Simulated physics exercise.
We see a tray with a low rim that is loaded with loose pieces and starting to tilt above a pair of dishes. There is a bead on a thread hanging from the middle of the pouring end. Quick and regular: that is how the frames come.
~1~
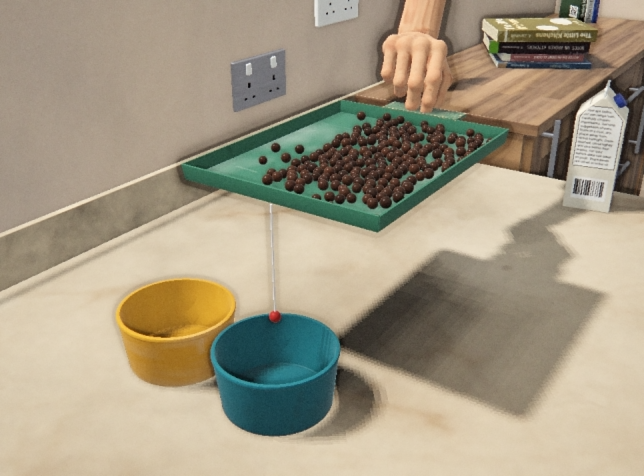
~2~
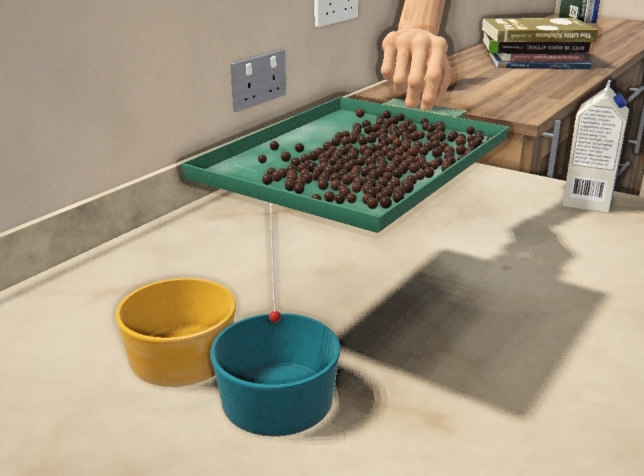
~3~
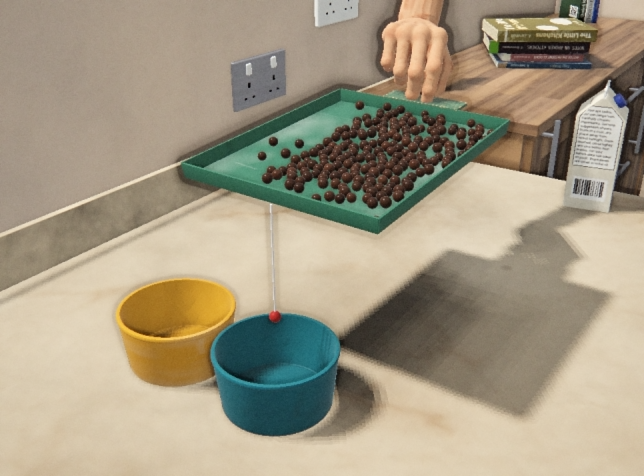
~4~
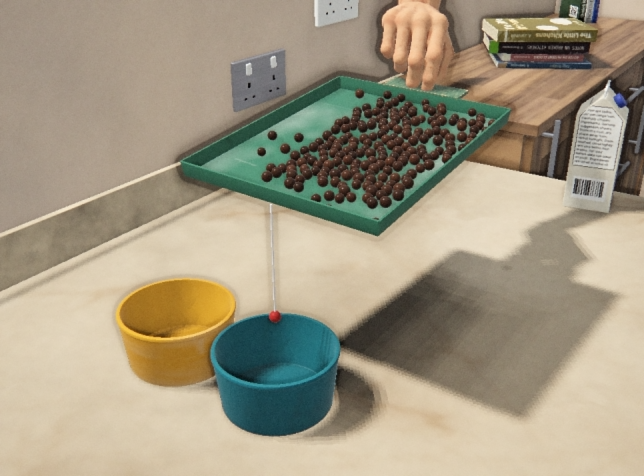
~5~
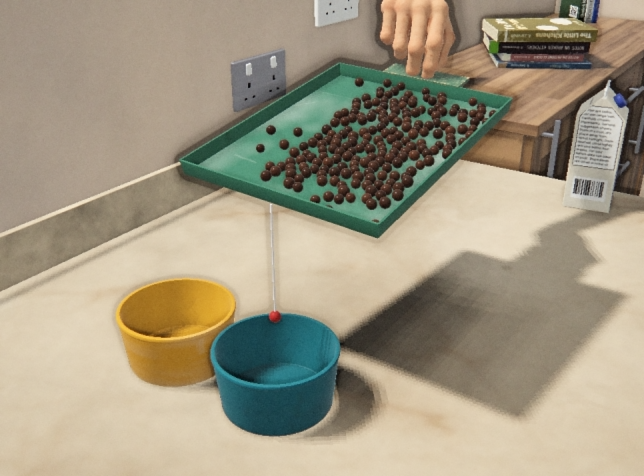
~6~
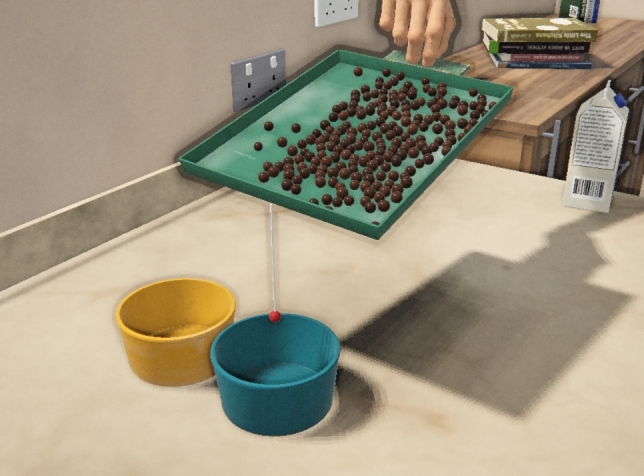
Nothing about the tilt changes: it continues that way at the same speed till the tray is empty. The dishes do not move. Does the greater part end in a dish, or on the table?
Honestly, the catch comes out below half of the load.
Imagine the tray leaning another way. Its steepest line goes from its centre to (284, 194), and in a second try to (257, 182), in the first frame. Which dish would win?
First place: The dish to the right; second place: The dish to the left.
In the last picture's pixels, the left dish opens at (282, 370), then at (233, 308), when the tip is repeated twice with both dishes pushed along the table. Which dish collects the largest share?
The left of the pair the first time, the right of the pair the second.
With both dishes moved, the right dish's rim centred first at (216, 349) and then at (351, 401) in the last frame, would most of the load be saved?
In turn: Not half; most of it.
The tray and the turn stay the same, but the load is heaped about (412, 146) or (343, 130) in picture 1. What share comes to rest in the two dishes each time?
You'd get near 30 percent first and near 30 percent after that.
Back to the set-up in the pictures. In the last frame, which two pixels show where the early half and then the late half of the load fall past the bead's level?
First roughly (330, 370), then roughly (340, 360).
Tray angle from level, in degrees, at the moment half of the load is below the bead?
A tilt of roughly 90°.
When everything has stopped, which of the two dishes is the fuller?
That's going to be the right-positioned one.
Soon, tray tipped steeply; nearly all on the tray; a stray few outside both; a stray few in the air.
A while on, tray tipped right over; a small part on the tray; about a quarter in the right dish; about half outside both; a small part in the air.
Towards the end, tray tipped past a quarter turn; about a quarter in the right dish; most outside both.
Finally, tray tipped past a quarter turn; about a quarter in the right dish; none in the left dish; most outside both.
